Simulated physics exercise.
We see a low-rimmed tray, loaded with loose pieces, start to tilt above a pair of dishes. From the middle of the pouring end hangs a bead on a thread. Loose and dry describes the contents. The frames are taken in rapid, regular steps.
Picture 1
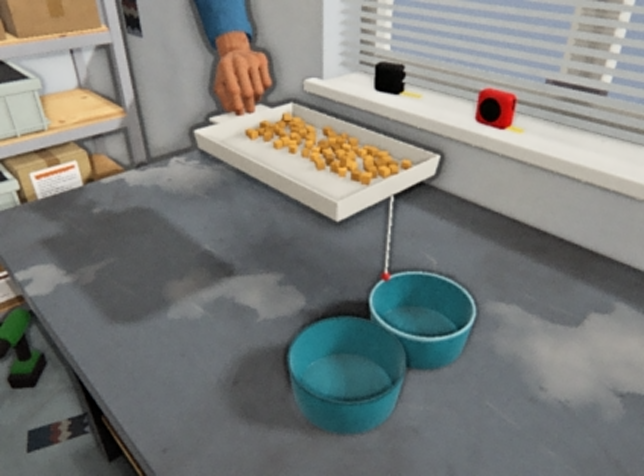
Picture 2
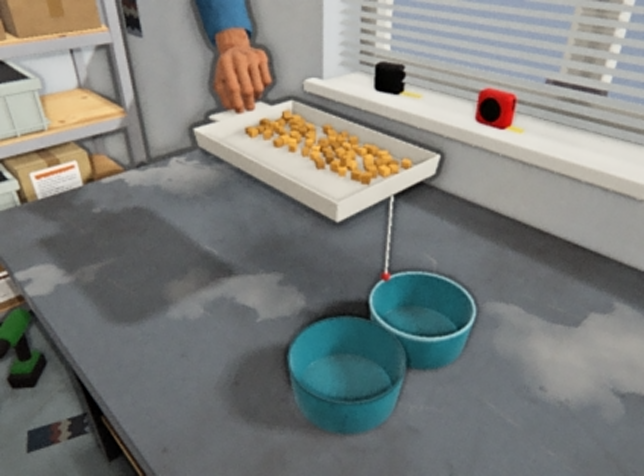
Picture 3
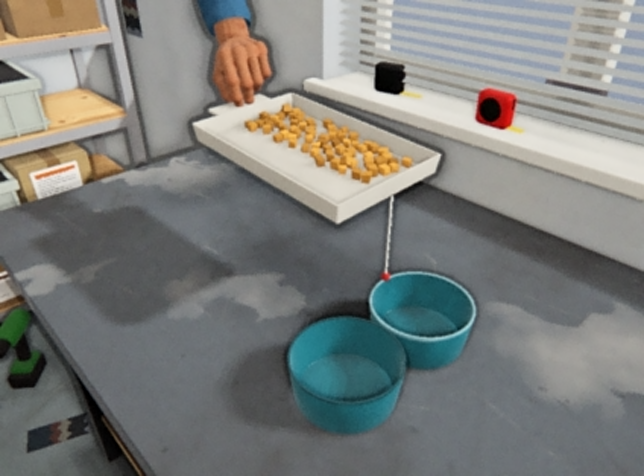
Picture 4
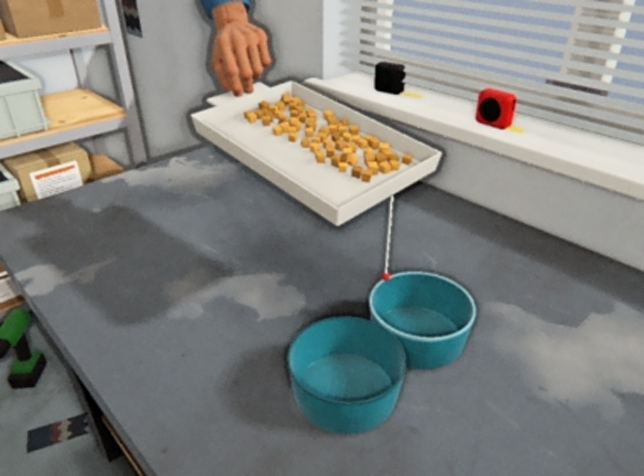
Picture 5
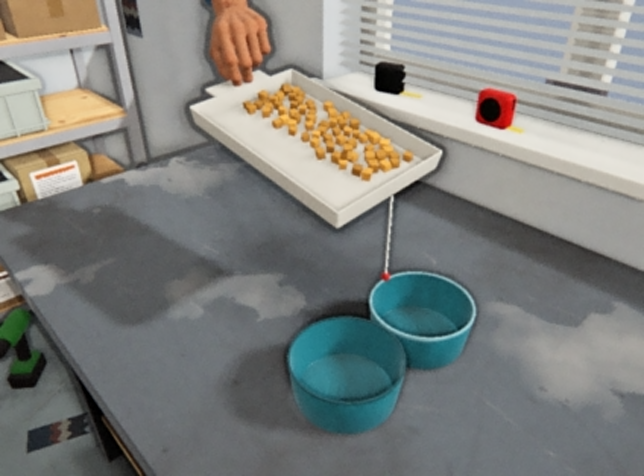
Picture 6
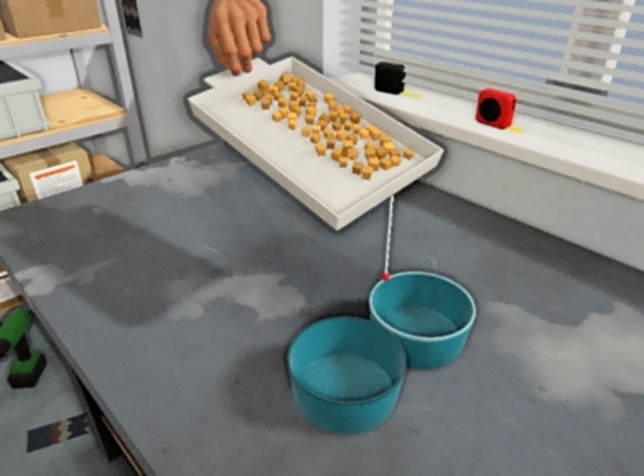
The video shows a hand gripping the far end of a white tray of small golden-brown cubes above two teal dishes on a gray table, gradually raising that end so the tray slants while a thread hangs from its near end.
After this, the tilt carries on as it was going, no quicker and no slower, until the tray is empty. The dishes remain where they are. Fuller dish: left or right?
The dish on the left is going to receive more.
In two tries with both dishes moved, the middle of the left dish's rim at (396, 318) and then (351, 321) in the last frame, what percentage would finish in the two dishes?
Trial 1 near 40 %, trial 2 near 80 %.
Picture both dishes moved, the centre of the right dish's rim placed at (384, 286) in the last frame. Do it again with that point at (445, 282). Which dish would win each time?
In order of the tries: The dish on the left side, then the dish on the left side.
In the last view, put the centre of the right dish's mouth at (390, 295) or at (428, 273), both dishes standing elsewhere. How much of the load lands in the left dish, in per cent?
About 60 per cent first, then about 80 per cent.
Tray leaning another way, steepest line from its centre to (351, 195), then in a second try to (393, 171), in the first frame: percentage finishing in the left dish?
Lab note: Case 1 near 50 %, case 2 near 0 %.
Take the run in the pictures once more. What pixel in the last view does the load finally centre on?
The centre comes to rest near (351, 383).
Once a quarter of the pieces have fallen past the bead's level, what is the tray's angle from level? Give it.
At some 115 degrees.
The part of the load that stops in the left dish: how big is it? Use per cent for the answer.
Result: Close to 60 in a hundred.
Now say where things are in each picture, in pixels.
Corners of the pouring end near (338, 201) and (436, 156), level; middle of the load near (323, 145), croutons; left dish near (389, 405); right dish near (463, 343); bead on its thread near (386, 277), in the first picture.
Corners of the pouring end near (338, 202) and (436, 156), level; middle of the load near (323, 143), in the second picture.
Corners of the pouring end near (338, 204) and (437, 154), tipped barely, lowest at the left corner; middle of the load near (323, 139), in the third picture.
Corners of the pouring end near (338, 207) and (438, 153), tipped a little, lowest at the left corner; middle of the load near (324, 133), in the fourth picture.
Corners of the pouring end near (338, 210) and (439, 151), tipped a little, lowest at the left corner; middle of the load near (324, 126), in the fifth picture.
Corners of the pouring end near (338, 214) and (440, 150), tipped clearly, lowest at the left corner; middle of the load near (324, 120); left dish near (389, 405); right dish near (463, 343), in the sixth picture.
Shortly afterwards, tray tipped steeply; the whole lot on the tray.
Next, tray tipped past a quarter turn; all but a few on the tray; a little in the left dish; only a few in the right dish.
Some moments later, tray tipped past a quarter turn; near two thirds in the left dish; a little in the right dish; near a quarter outside both.
In the end, tray tipped past a quarter turn; near two thirds in the left dish; a little in the right dish; near a quarter outside both.
